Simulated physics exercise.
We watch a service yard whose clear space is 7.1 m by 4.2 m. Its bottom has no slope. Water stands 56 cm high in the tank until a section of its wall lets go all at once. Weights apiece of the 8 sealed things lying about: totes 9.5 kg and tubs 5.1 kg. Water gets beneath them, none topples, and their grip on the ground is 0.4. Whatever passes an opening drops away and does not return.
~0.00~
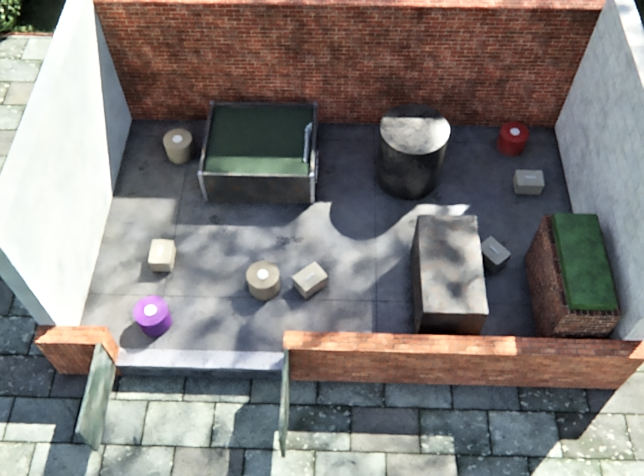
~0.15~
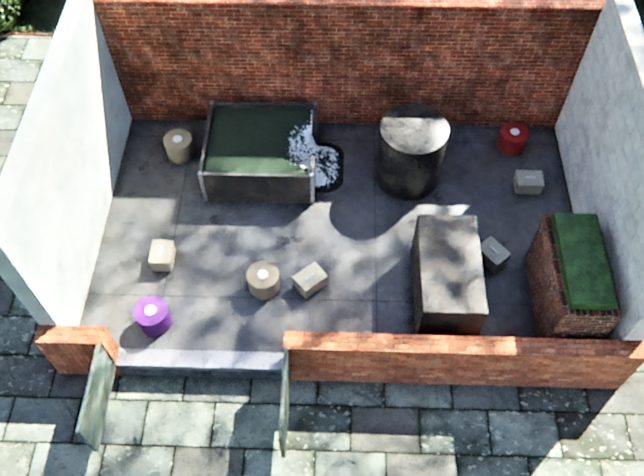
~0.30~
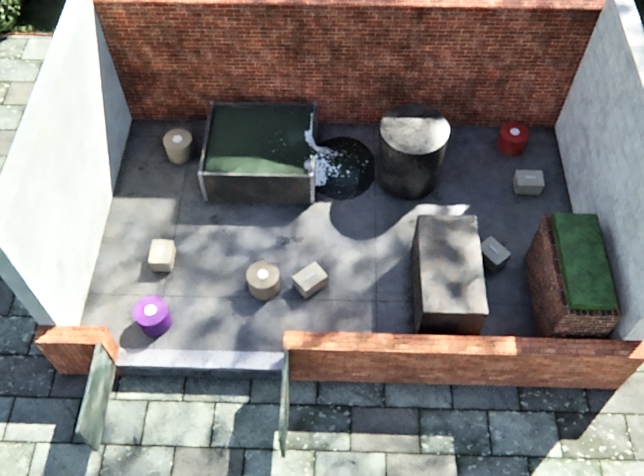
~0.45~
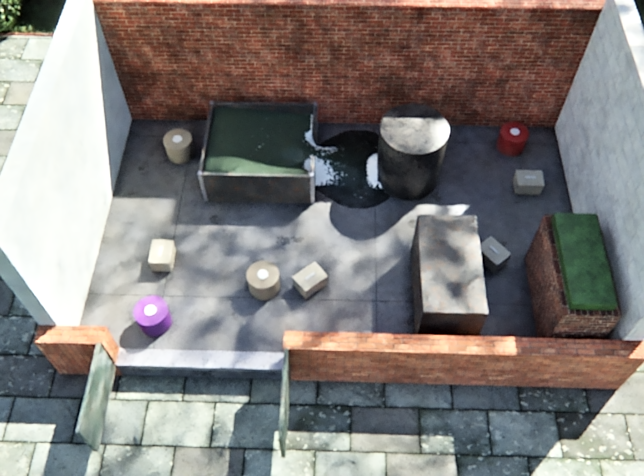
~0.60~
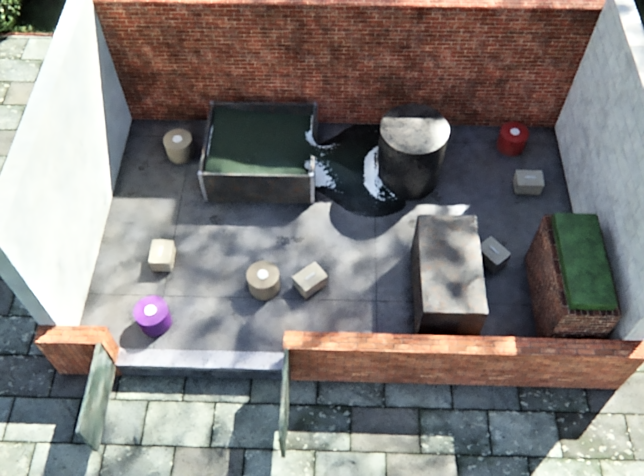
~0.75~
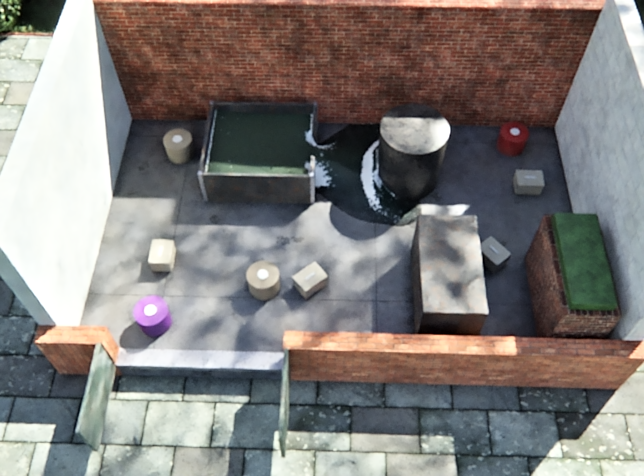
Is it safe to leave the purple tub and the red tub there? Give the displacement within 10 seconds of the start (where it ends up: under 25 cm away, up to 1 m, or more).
The purple tub stays put; the red tub ends far away.
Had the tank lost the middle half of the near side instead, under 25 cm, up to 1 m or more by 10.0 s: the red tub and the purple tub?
In that case the red tub holds its place, the purple tub travels far.
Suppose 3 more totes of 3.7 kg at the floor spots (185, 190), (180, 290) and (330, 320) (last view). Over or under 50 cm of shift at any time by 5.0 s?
In that order: Less, under, over.
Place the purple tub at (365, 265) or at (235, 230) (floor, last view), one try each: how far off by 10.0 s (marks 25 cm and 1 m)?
In that order: It gets carried off; it stays put.
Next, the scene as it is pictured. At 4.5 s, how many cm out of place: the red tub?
About 200 cm.
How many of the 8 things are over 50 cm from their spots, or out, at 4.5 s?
2 of them.
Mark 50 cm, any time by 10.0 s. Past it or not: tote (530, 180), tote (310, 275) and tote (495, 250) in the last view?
In that order: Past it, less, more.
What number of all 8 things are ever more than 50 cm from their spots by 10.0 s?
That makes 3.
After 2.0 s the purple tub is near (151, 310), 0.0 m from its start, aground; the red tub is near (553, 144), 0.6 m from its start, aground; 0 of 8 are out; 0 afloat.
After 4.5 s the purple tub is near (151, 310), 0.0 m from its start, aground; the red tub is near (545, 221), 1.8 m from its start, afloat; 0 of 8 are out; 2 afloat.
After 7.0 s the purple tub is near (149, 310), 0.0 m from its start, aground; the red tub is near (496, 267), 2.6 m from its start, afloat; 0 of 8 are out; 2 afloat.
After 10.0 s the purple tub is near (149, 310), 0.0 m from its start, aground; the red tub is near (510, 254), 2.4 m from its start, afloat; 0 of 8 are out; 1 afloat.
